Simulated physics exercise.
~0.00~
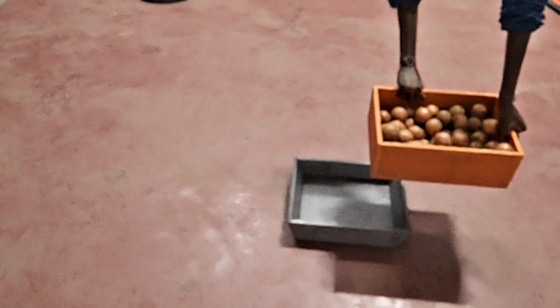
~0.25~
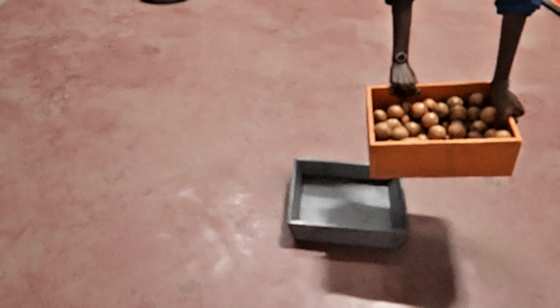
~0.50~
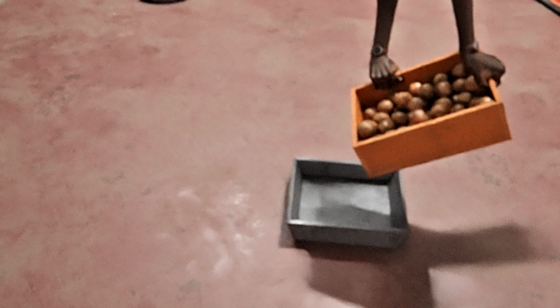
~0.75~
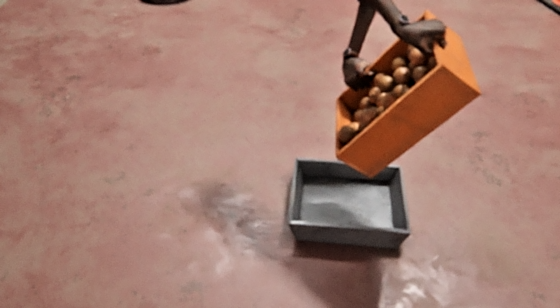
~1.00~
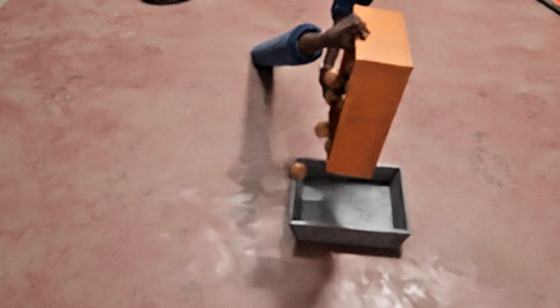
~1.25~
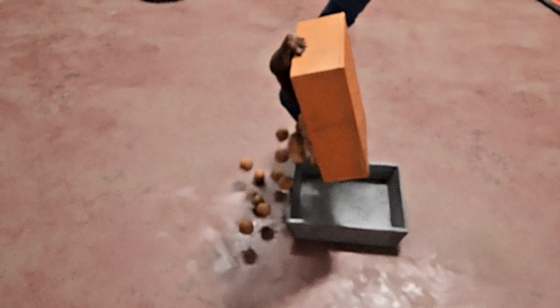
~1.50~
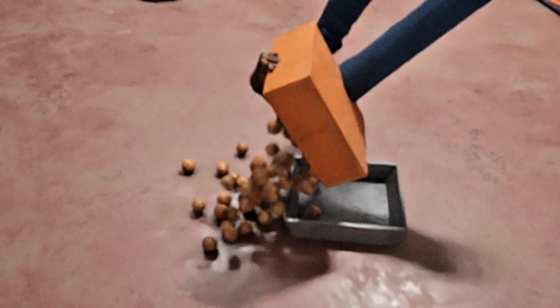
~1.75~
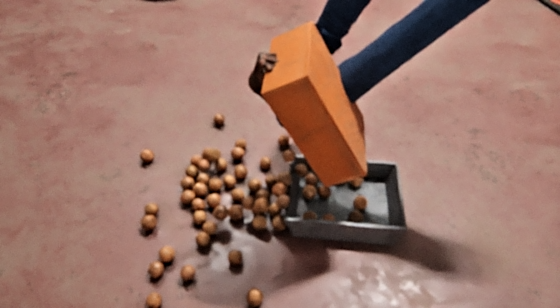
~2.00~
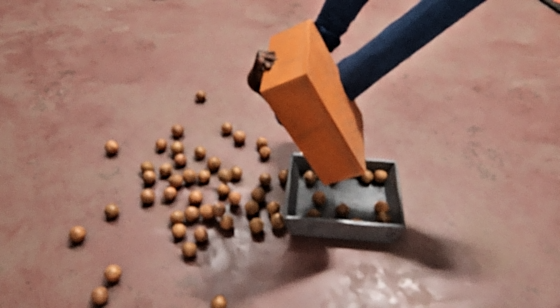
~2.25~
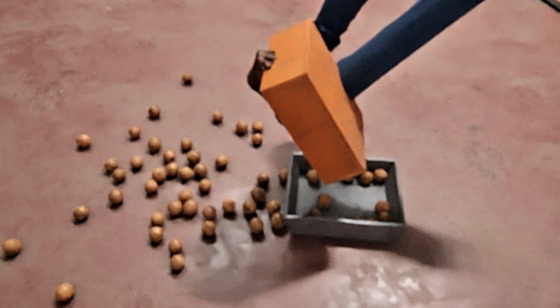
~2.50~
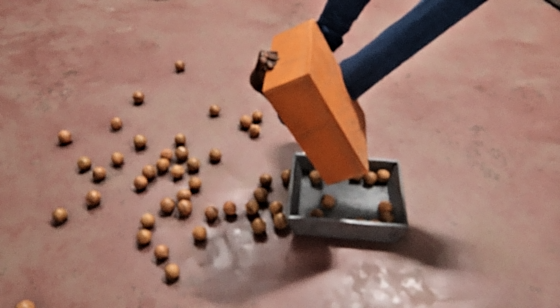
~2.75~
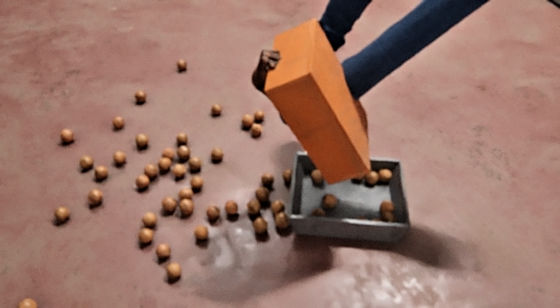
An orange tote full of onions was tipped over leftward by a worker's hands above a small grey box, and most of the onions spilled onto the floor to the left and rolled apart, while only a few ended up inside the box.
